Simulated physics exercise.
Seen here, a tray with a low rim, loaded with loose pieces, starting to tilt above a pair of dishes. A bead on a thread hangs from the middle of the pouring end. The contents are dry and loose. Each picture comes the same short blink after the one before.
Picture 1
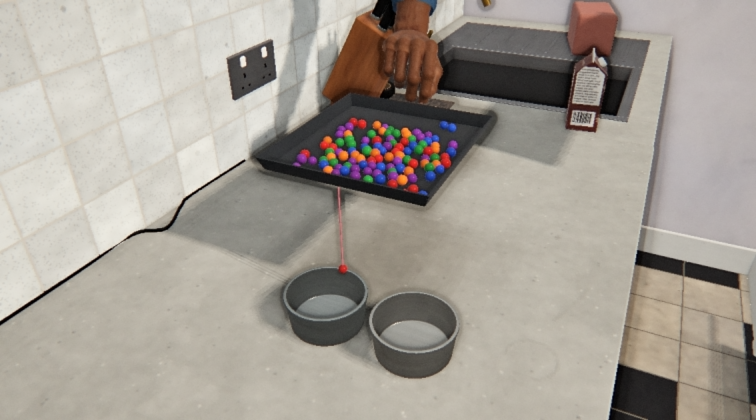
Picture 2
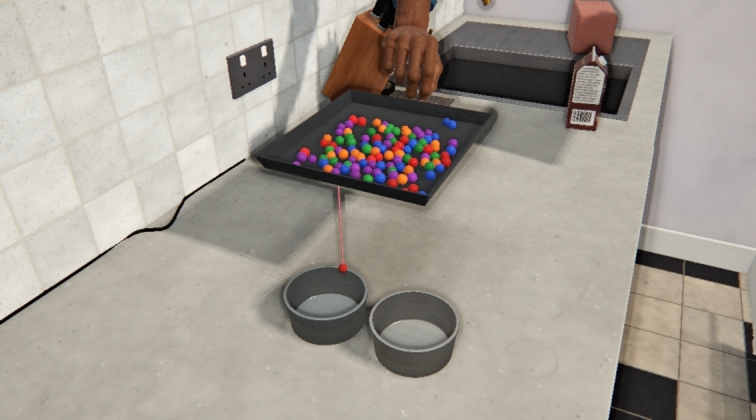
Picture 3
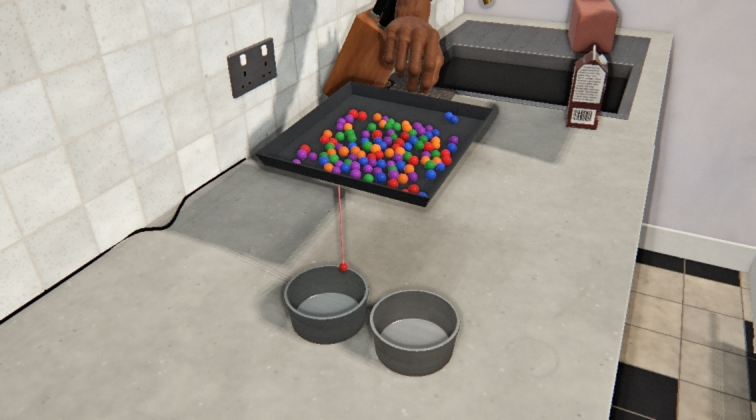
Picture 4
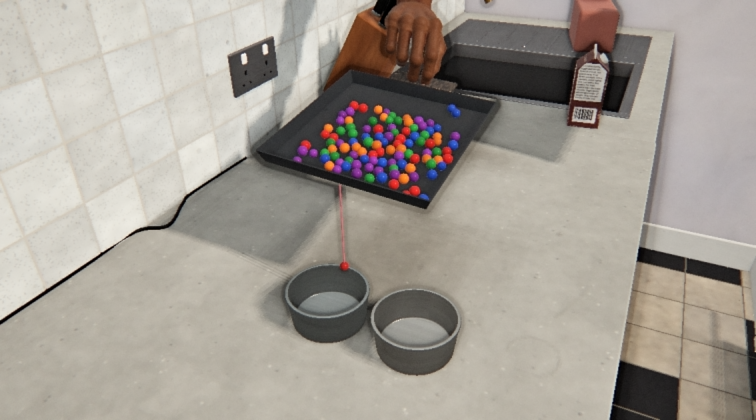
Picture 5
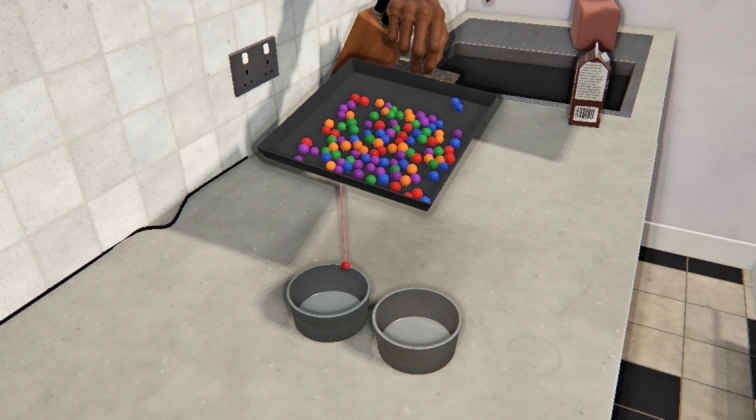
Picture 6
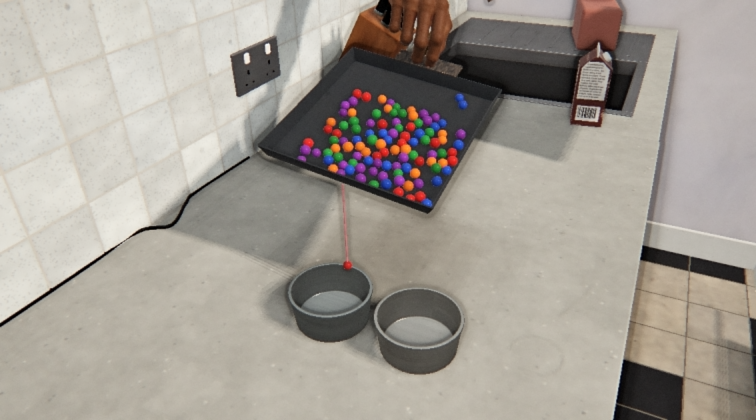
A hand at the back of a dark tray of colourful beads slowly raised its far side, tilting it toward the front right above two grey dishes, and the beads shifted slightly.
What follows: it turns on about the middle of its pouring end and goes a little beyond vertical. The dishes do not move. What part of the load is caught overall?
They take over half between them.
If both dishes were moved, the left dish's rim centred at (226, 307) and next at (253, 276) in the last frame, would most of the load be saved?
First the smaller part, then below a half.
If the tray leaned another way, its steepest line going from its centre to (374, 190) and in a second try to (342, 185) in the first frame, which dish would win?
In turn: The right one; the left-hand dish.
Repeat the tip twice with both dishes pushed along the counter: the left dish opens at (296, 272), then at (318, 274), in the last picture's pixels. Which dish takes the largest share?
At the first place the right dish, at the second right.
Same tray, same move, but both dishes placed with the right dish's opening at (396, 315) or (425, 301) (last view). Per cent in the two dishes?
The first gives 70 %, the second 90 %.
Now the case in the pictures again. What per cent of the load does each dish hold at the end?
About: Left dish 0, right dish 80 per cent.
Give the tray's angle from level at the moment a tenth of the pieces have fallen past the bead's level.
At about 65°.
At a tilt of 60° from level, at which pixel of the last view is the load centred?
Around (409, 201).
Soon, tray tipped steeply; most on the tray; a small part in the right dish; a small part in the air.
A while on, tray tipped right over; a stray few on the tray; most in the right dish; a stray few in the left dish; a small part outside both; a stray few in the air.
Towards the end, tray tipped past a quarter turn; most in the right dish; a stray few in the left dish; a small part outside both.
Finally, tray tipped past a quarter turn; most in the right dish; a stray few in the left dish; a small part outside both.
